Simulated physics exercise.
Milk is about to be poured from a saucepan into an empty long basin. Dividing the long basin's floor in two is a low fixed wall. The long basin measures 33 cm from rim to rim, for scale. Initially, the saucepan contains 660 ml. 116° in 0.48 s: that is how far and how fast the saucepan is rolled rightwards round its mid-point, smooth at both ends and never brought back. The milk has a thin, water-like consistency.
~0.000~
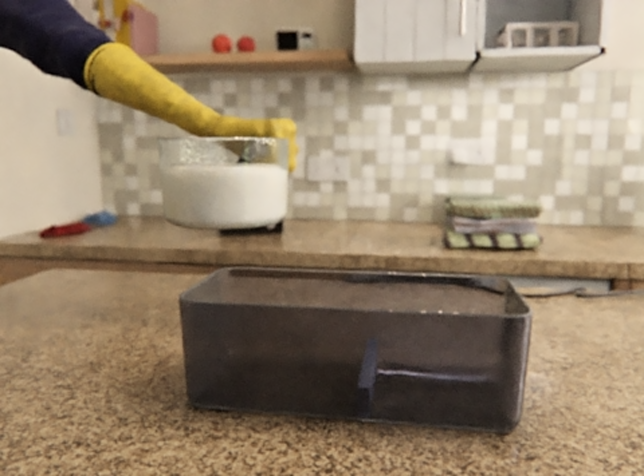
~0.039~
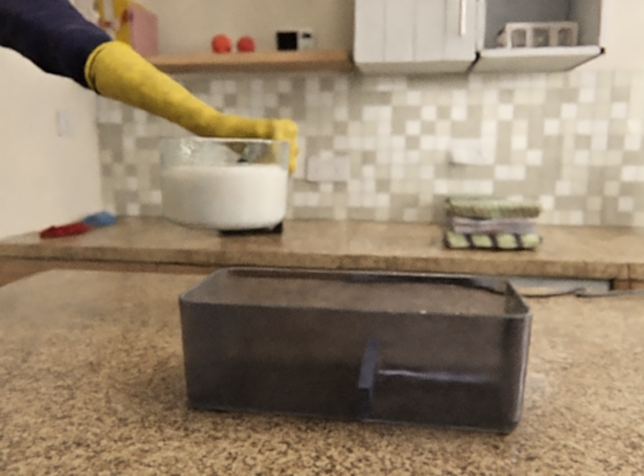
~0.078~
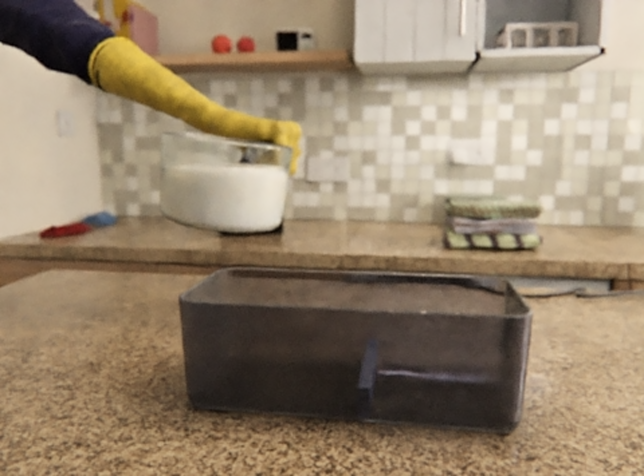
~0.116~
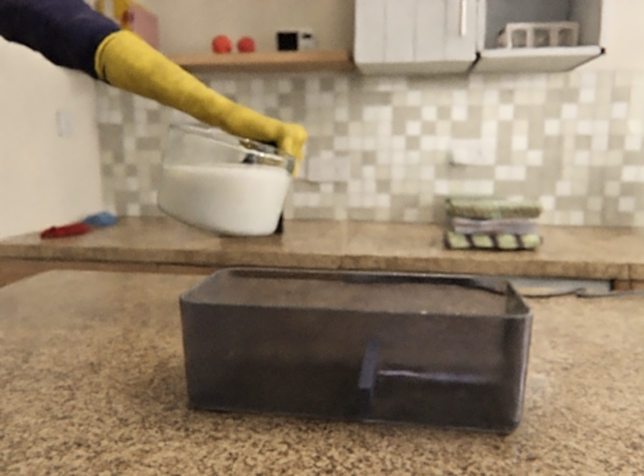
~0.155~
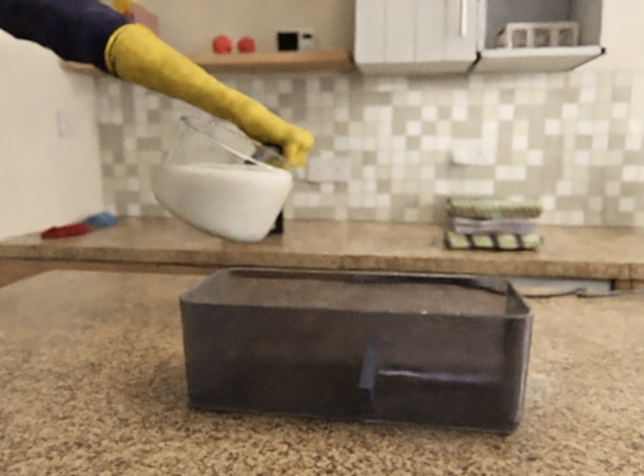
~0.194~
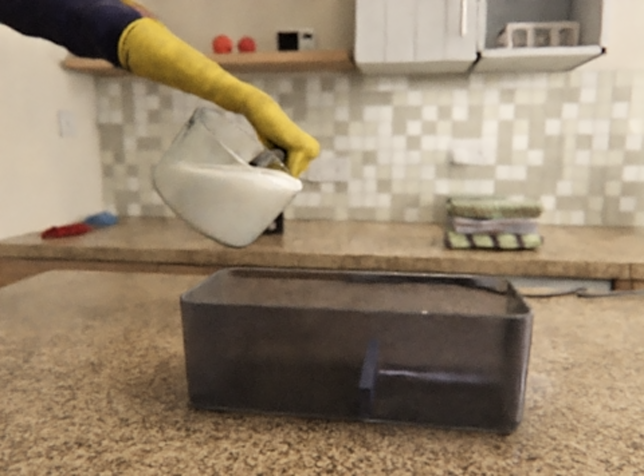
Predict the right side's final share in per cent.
The right side finishes with roughly 22 per cent.
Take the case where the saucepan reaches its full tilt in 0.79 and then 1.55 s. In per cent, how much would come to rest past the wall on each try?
Result: 15 per cent, then 20 per cent.
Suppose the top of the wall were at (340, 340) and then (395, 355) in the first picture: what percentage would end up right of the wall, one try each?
15 in a hundred, followed by 15 in a hundred.
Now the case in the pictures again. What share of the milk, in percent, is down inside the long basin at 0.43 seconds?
Close to 42 in a hundred.
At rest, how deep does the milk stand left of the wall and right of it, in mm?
Final levels - left approx 20 mm, right approx 8 mm.
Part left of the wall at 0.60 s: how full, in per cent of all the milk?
The left part holds close to 72 per cent.
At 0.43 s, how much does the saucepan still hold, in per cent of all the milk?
Portion remaining: Approx. 26 per cent.
Then, 0.43 s in, the tilt is 113° and 25 per cent is still to pour, 43 is left of the wall and 0 right of it.
Then, 0.60 s in, the tilt is 116° and 4 per cent is still to pour, 71 is left of the wall and 8 right of it.
Then, 0.78 s in, the tilt is 116° and 0 per cent is still to pour, 72 is left of the wall and 20 right of it.
Then, 0.98 s in, the tilt is 116° and 0 per cent is still to pour, 71 is left of the wall and 22 right of it.
Finally, 71 per cent lies left of the wall, 22 right of it and 6 outside.
